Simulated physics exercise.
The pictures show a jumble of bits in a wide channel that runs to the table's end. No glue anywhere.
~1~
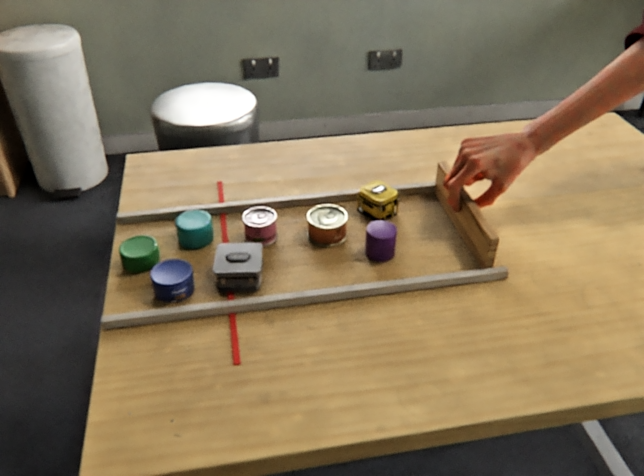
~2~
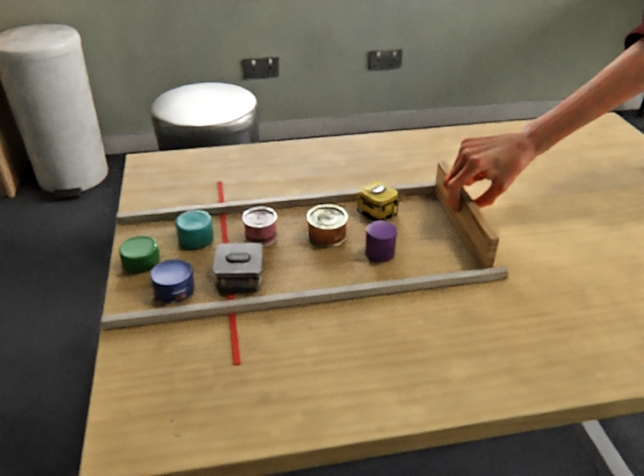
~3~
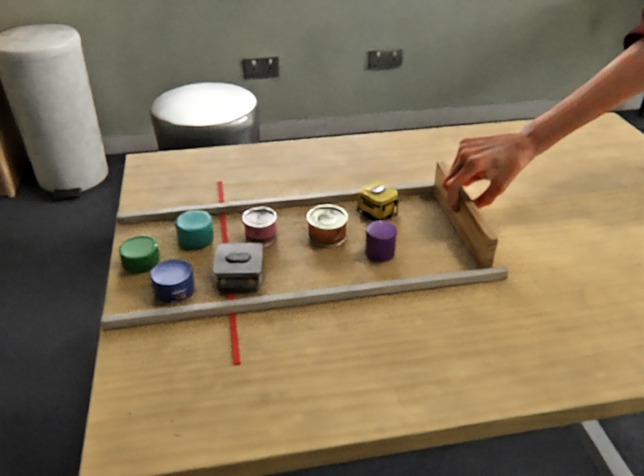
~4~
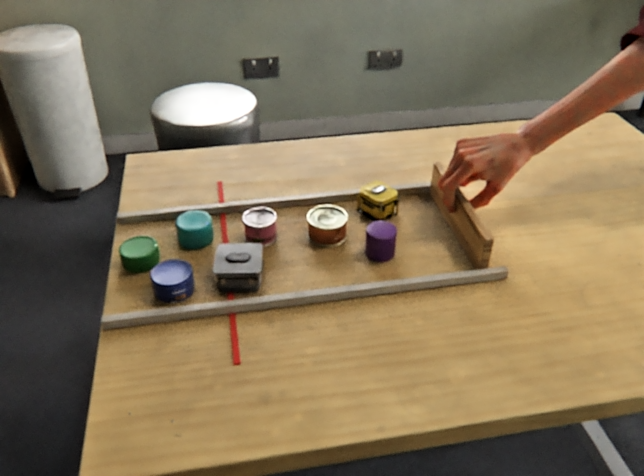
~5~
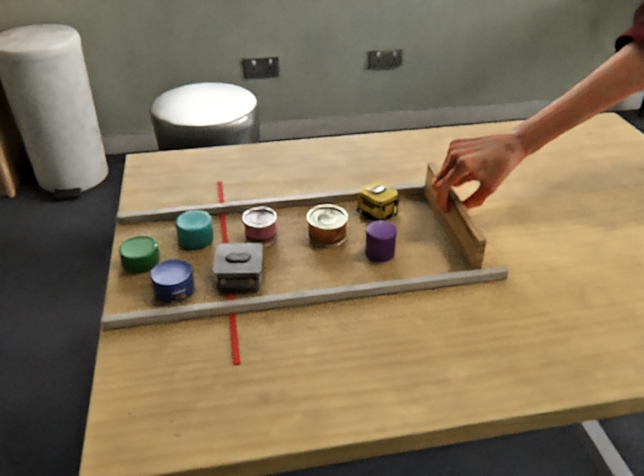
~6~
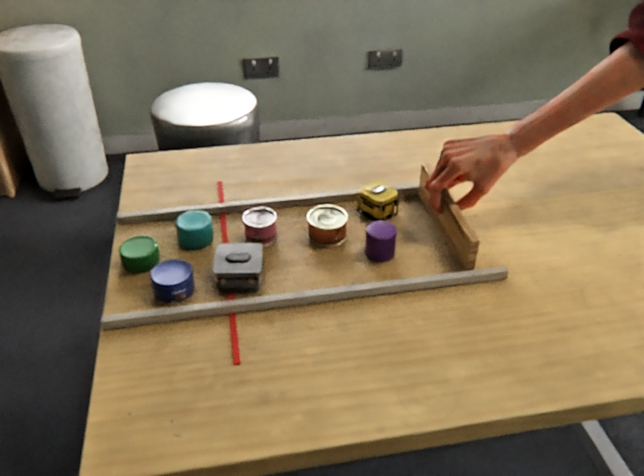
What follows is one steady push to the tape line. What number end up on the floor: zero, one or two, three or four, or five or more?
Outcome: The number that fall off is zero.
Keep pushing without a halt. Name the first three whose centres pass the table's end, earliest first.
In order: The blue tub, then the turquoise lid, then the green lid.
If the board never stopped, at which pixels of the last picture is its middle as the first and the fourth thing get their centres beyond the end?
At (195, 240) for the first, at (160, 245) for the fourth.
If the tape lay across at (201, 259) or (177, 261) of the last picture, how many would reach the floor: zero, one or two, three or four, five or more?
In that order: No fall at all; 1 or 2.
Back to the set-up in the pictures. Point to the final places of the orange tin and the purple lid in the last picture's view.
The orange tin stops around (205, 241); the purple lid around (212, 259).
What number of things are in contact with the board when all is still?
It touches 3.
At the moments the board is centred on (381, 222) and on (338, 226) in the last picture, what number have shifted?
By then 2, and 3.
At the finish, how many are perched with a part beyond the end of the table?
Overhanging: 0.
Soon after, none off yet; green lid at rest near (140, 254); blue tub at rest near (173, 281); turquoise lid at rest near (195, 230).
At rest, the number that fall off is zero.
